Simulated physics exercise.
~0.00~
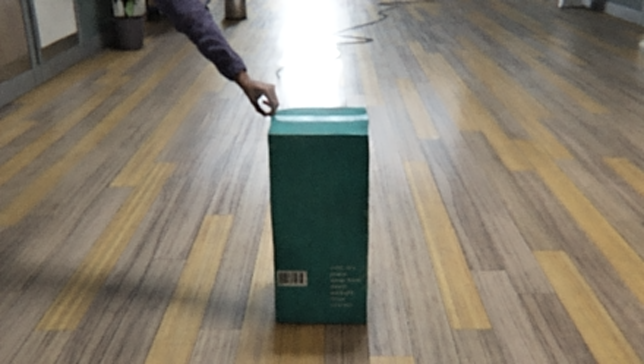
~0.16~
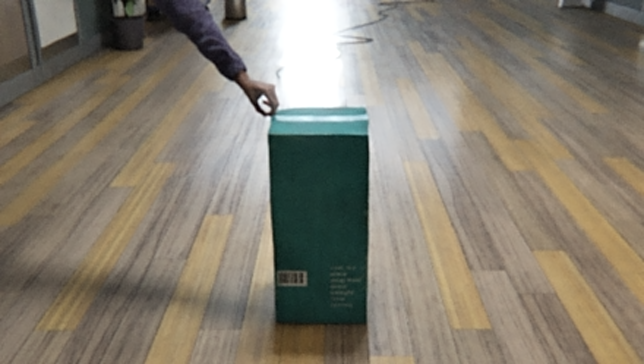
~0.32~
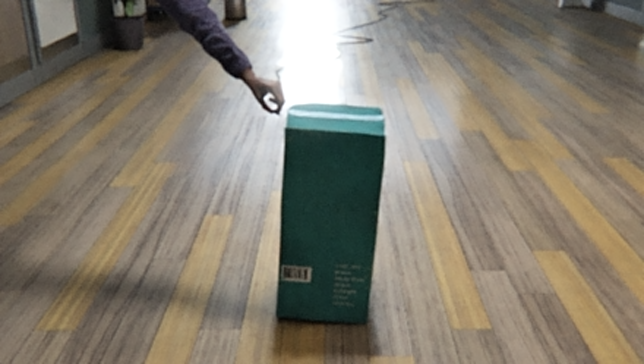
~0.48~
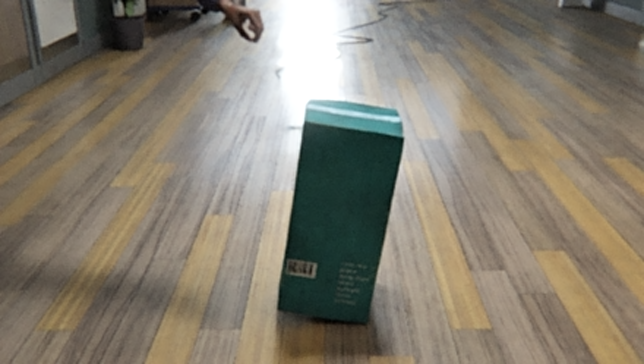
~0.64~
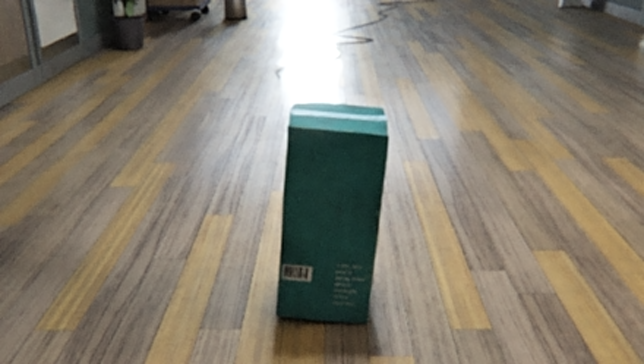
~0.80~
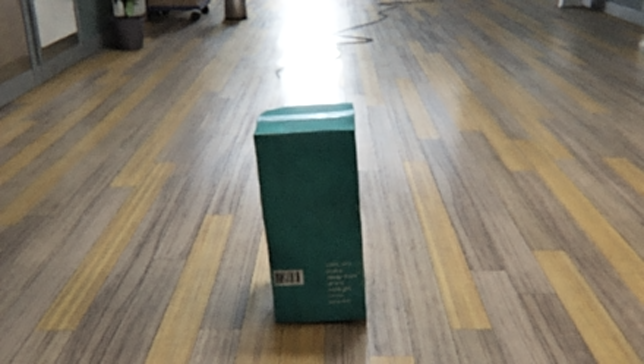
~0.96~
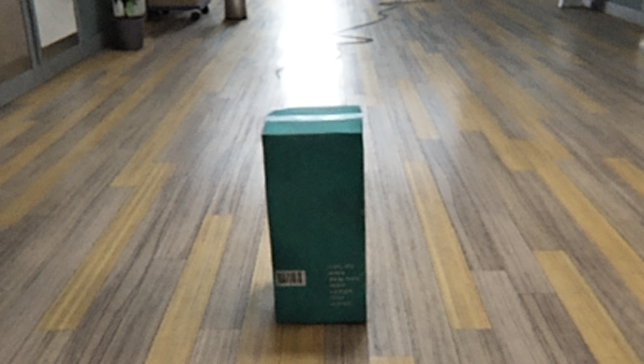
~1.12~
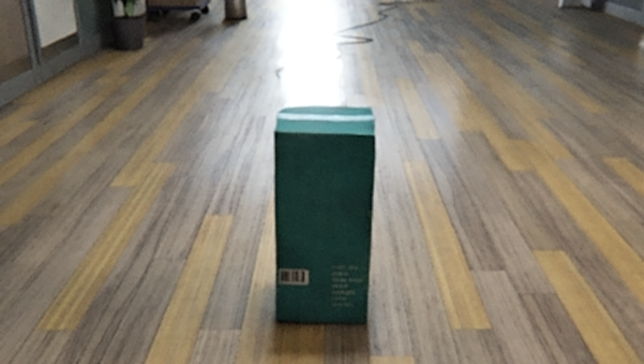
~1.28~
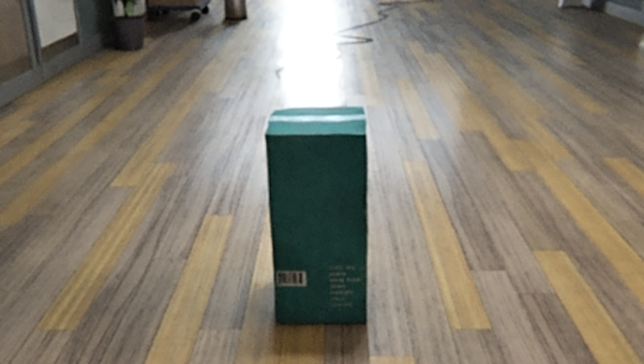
A tall turquoise box tips right as a hand lets go, then rocks back and settles upright.
